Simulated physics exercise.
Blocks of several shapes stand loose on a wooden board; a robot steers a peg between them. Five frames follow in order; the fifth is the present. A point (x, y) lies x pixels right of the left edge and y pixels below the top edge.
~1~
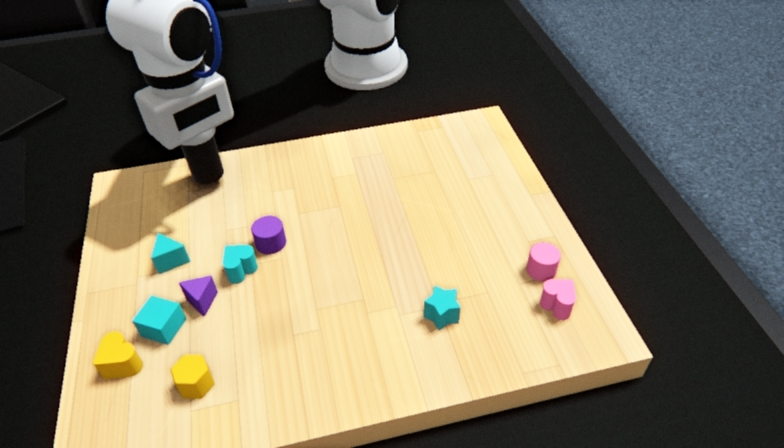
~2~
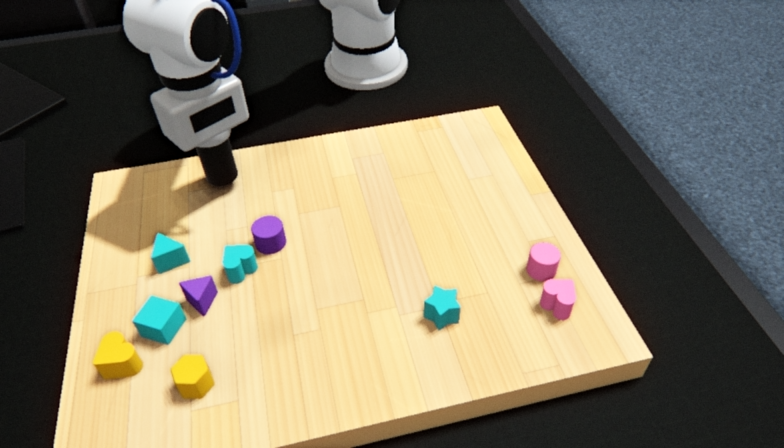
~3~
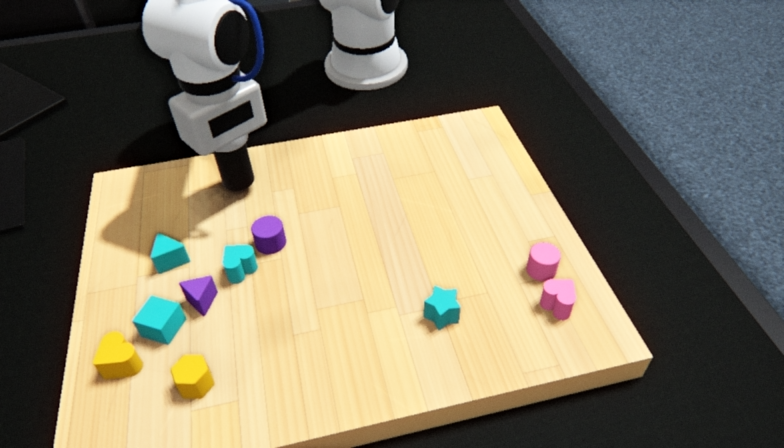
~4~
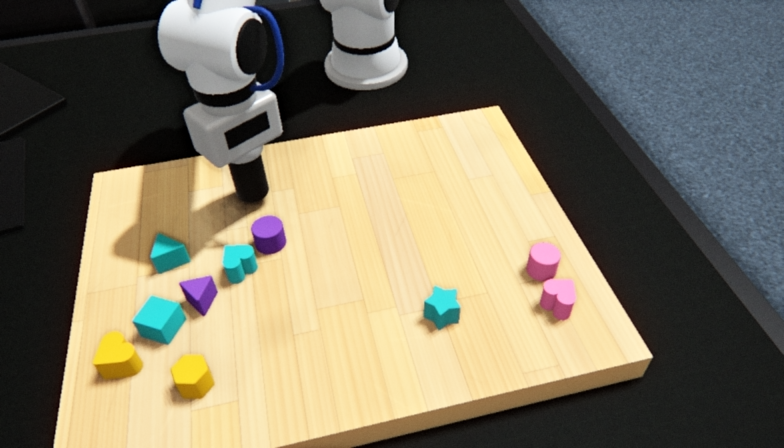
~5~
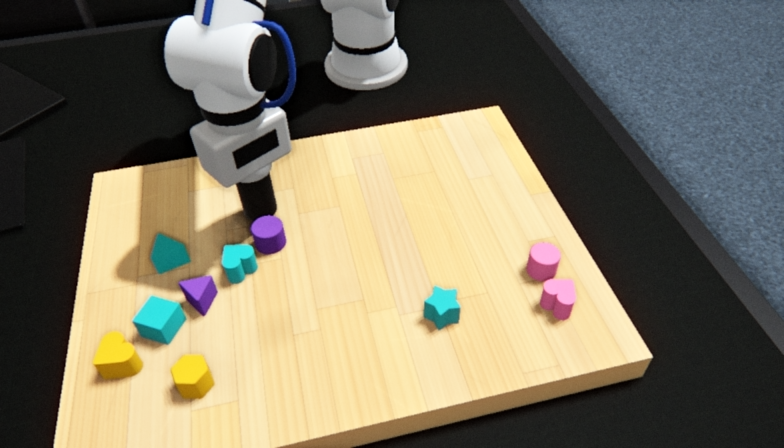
A white robot arm with a black peg reaches over a pale wooden board on a dark table, seen from above at an angle by a still camera. Turquoise, purple and yellow blocks cluster at the left, with a turquoise star right of centre and two pink blocks at the right. The peg moves a short way right, then toward the viewer, up close to the purple cylinder, while the blocks stay still.
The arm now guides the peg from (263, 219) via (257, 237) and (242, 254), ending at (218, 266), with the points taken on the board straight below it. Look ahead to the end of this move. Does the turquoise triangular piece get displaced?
I believe not.
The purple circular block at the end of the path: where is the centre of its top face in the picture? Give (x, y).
It is at (269, 245).
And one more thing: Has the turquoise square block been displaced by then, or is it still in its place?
It keeps its position.
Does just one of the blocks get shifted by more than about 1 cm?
No, it doesn't check out.
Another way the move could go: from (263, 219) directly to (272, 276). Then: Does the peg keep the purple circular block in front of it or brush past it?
When the path ends, it will sit ahead of the peg.
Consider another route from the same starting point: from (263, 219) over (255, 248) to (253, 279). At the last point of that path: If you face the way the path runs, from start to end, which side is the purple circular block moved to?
Answer: Leftward.
What follows on the original path. Halfway along, peg at (248, 238); purple circular block at (269, 245).
At the end, peg at (215, 258); turquoise square block not moved; turquoise triangular piece not moved; turquoise heart at (225, 269), turned 30° anticlockwise; purple circular block at (269, 245).
